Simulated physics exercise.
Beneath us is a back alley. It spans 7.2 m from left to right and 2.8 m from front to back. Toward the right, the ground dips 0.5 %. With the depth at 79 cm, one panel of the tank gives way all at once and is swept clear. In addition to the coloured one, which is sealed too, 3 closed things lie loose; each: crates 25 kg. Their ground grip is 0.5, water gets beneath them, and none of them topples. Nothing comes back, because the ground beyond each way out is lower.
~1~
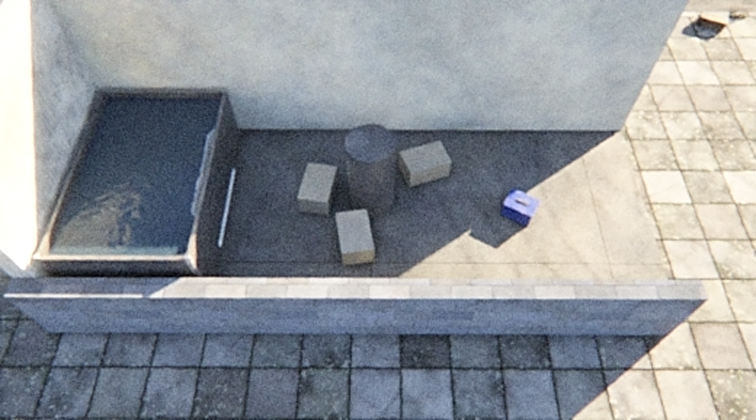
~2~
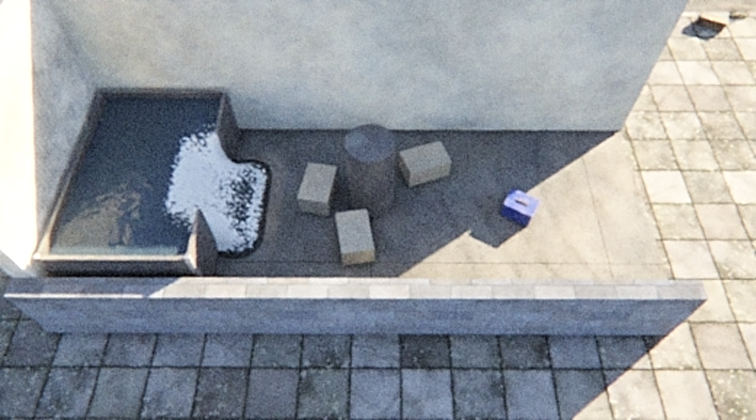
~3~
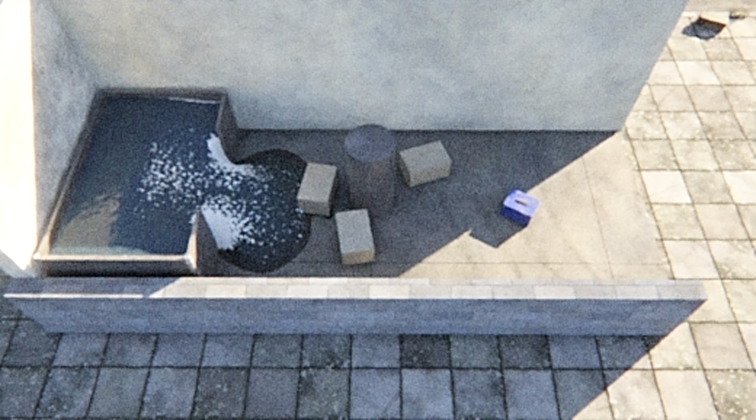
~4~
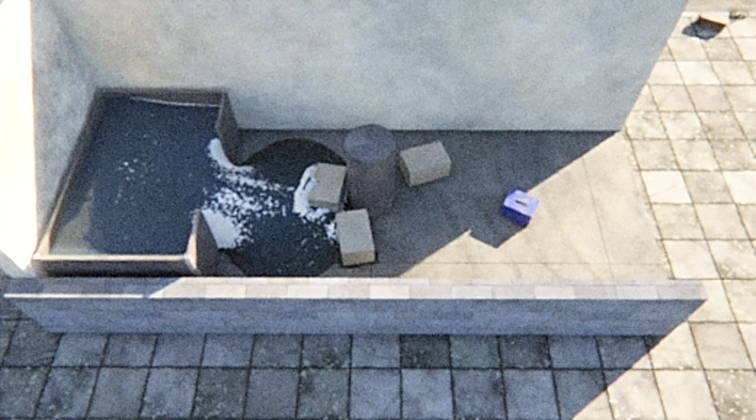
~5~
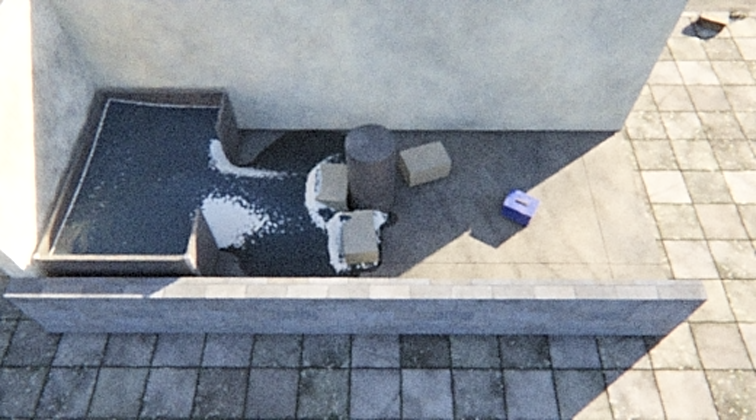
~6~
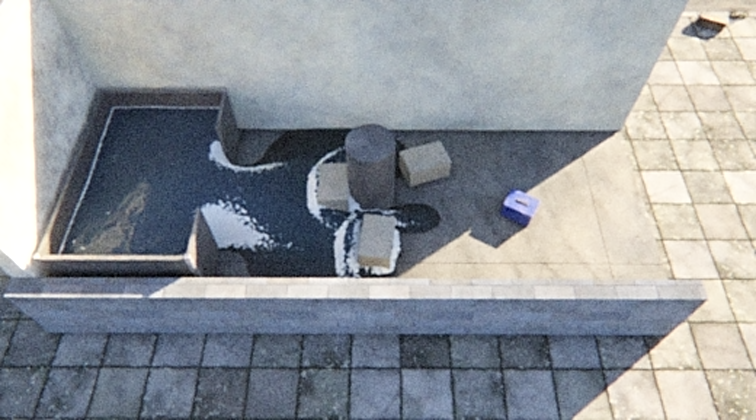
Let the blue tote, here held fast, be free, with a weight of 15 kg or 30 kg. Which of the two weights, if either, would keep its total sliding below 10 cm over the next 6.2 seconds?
Only the heavier one.
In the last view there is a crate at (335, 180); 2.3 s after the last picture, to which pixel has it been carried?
Estimated pixel: Around (398, 137).
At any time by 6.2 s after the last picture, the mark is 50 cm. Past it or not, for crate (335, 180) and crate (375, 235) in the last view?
In order: Beyond the mark, beyond the mark.
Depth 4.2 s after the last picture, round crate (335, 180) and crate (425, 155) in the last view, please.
Roughly 5 and 7 cm.
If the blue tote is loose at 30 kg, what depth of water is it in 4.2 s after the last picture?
Around 8 cm.
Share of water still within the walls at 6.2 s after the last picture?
Roughly 48 percent.
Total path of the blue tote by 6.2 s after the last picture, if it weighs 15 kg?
150 cm, roughly.
Then, 0.6 s after the last picture the blue tote would be 0 cm from its start with 15 kg and 0 cm from its start with 30 kg; 4 cm of water round it then.
Then, 2.3 s after the last picture the blue tote would be 28 cm from its start with 15 kg and 0 cm from its start with 30 kg; 11 cm of water round it then.
Then, 4.2 s after the last picture the blue tote would be 117 cm from its start with 15 kg and 0 cm from its start with 30 kg; 8 cm of water round it then.
Then, 6.2 s after the last picture the blue tote would be 166 cm from its start with 15 kg and 0 cm from its start with 30 kg; 6 cm of water round it then.
